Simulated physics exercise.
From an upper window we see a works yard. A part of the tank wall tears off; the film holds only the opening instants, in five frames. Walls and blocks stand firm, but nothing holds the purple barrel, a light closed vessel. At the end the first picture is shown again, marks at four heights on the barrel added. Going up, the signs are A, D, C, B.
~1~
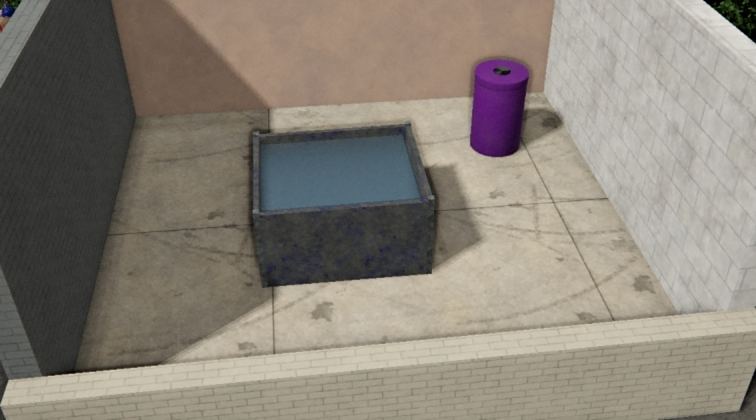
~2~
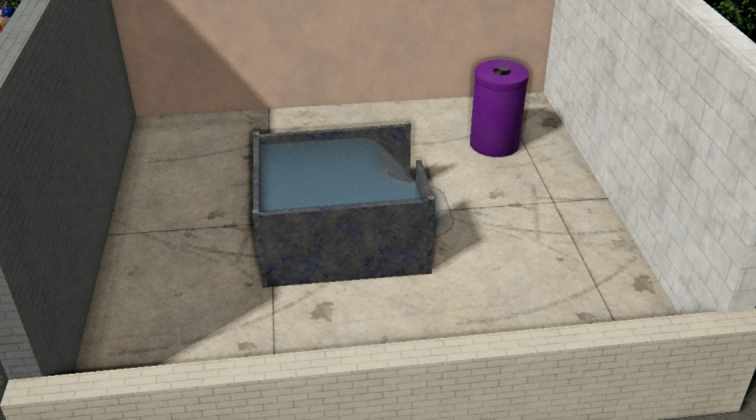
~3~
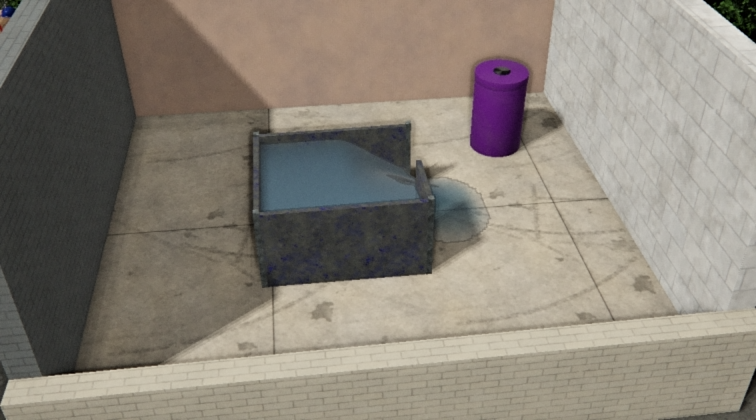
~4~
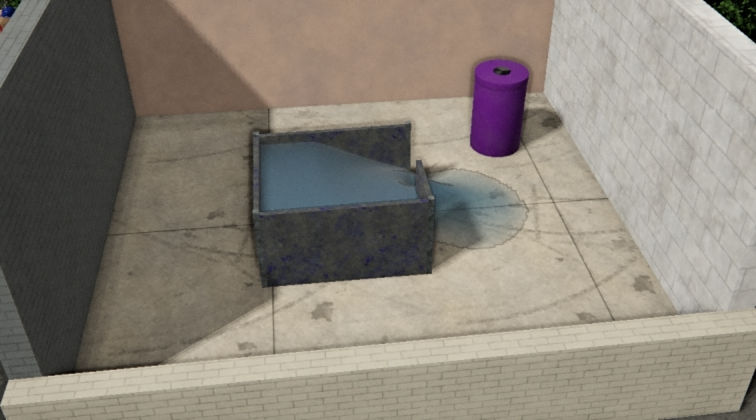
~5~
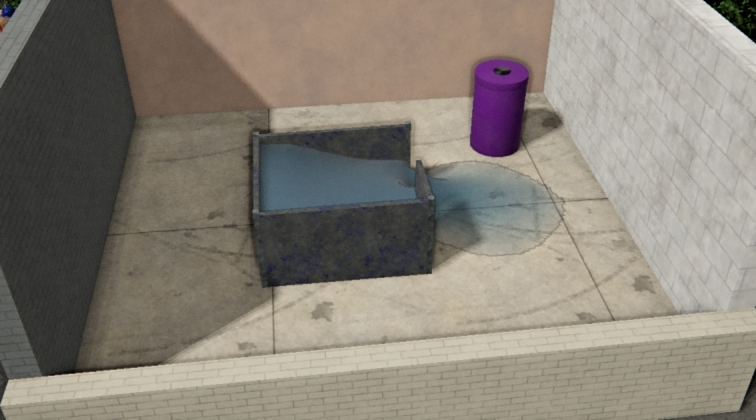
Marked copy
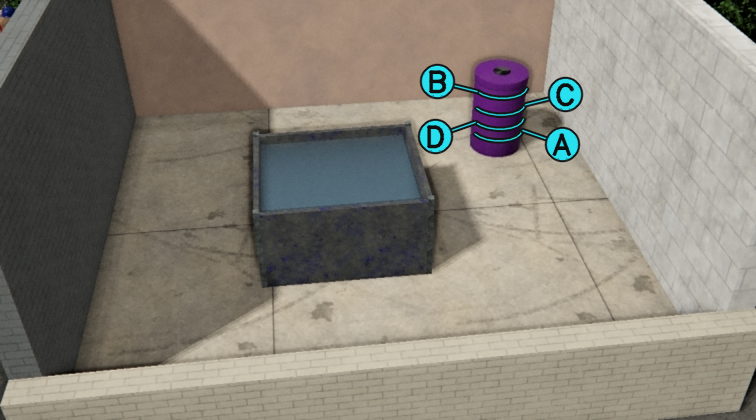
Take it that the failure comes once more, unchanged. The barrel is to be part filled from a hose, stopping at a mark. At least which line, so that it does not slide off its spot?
A will do.
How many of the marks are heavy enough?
All of the four.
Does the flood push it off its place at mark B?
No, not at all.
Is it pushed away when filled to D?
No, not at all.
On the marked copy, A at (502, 140); B at (506, 98); C at (505, 115); D at (503, 129); from the bottom up A, D, C, B.
If A is chosen, it does not move.
If B is chosen, it does not move.
If C is chosen, it does not move.
If D is chosen, it does not move.
